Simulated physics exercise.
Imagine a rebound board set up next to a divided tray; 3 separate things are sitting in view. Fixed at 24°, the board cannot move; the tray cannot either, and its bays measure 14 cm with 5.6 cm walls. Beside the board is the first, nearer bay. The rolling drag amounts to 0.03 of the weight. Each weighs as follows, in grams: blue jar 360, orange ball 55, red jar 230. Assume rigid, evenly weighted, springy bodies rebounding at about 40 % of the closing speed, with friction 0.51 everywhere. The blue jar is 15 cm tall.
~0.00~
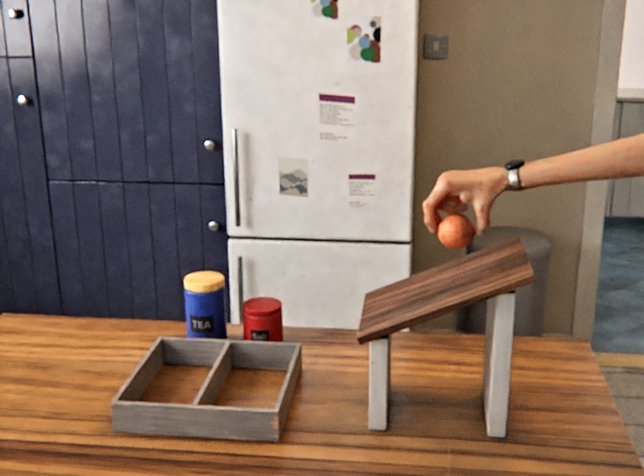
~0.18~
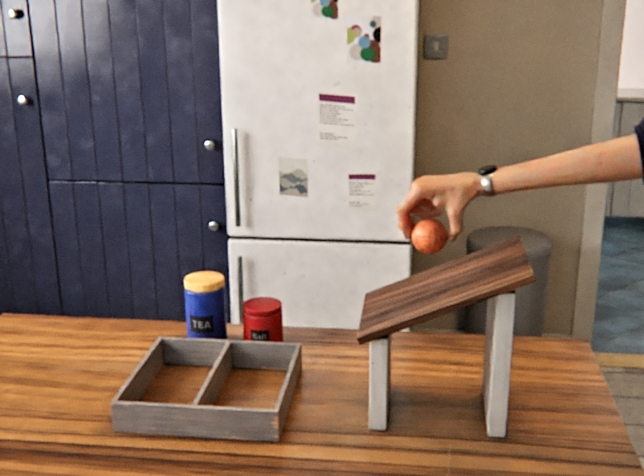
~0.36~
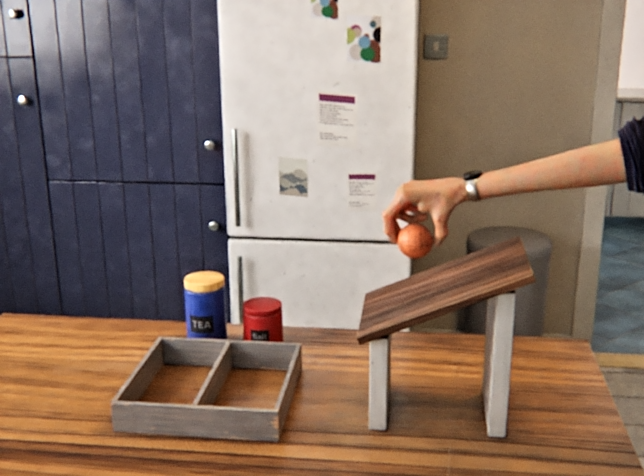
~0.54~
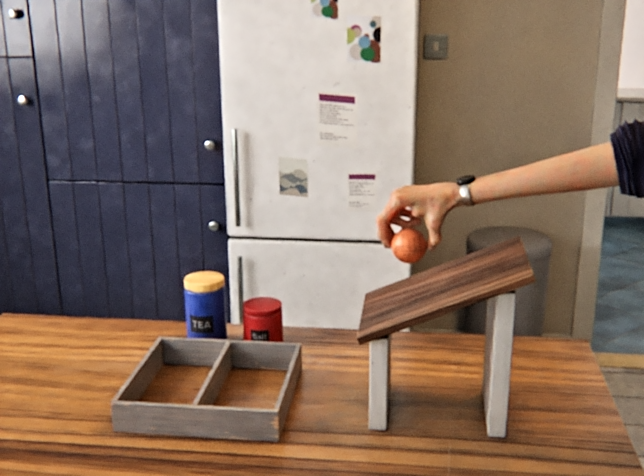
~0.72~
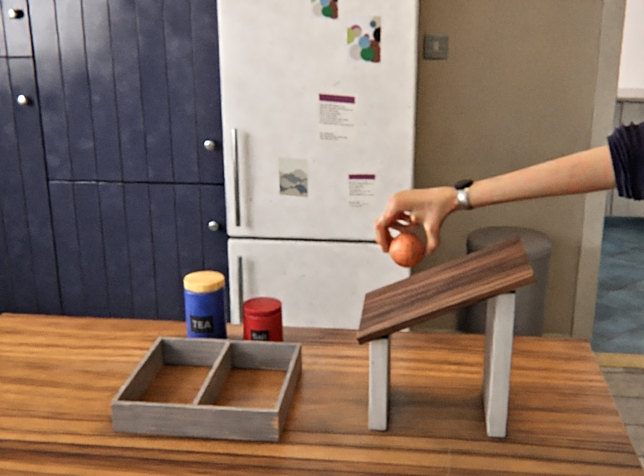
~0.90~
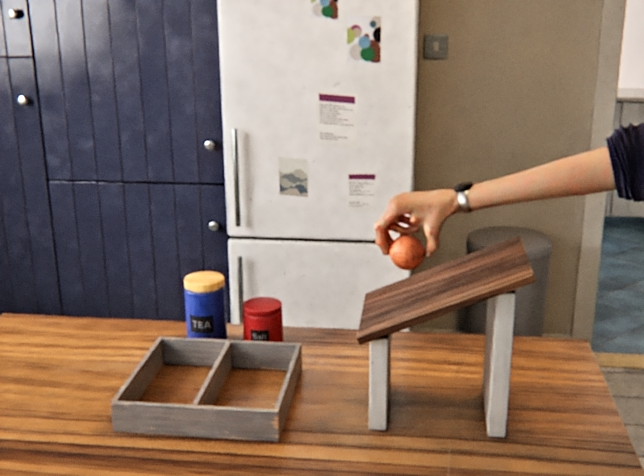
A hand moving an orange ball slightly left and down, then holding it still above a sloping wooden board on a table.
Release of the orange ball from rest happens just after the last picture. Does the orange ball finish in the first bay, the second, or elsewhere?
No bay at all.
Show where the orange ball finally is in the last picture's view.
Near (344, 391).
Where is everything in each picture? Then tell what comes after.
In the first frame, 9 cm still to go; orange ball (456, 231); blue jar (206, 311).
In the second frame, 5 cm still to go; orange ball (430, 236); blue jar (206, 311).
In the third frame, 2 cm still to go; orange ball (416, 241); blue jar (206, 311).
In the fourth frame, 1 cm still to go; orange ball (409, 246); blue jar (206, 311).
The fifth frame shows held still over the board; orange ball (407, 250); blue jar (206, 311).
The sixth frame shows held still over the board; orange ball (407, 252); blue jar (206, 311).
After 1.20 s, orange ball near (382, 288).
After 1.30 s, orange ball near (347, 303).
After 1.50 s, orange ball near (329, 372).
After 1.60 s, it is outside the bays; orange ball near (355, 387).
In the end (2.3 s), it is outside the bays; the bystanders under 4 cm from the start. At the end, from the last picture's camera, orange ball near (344, 391).
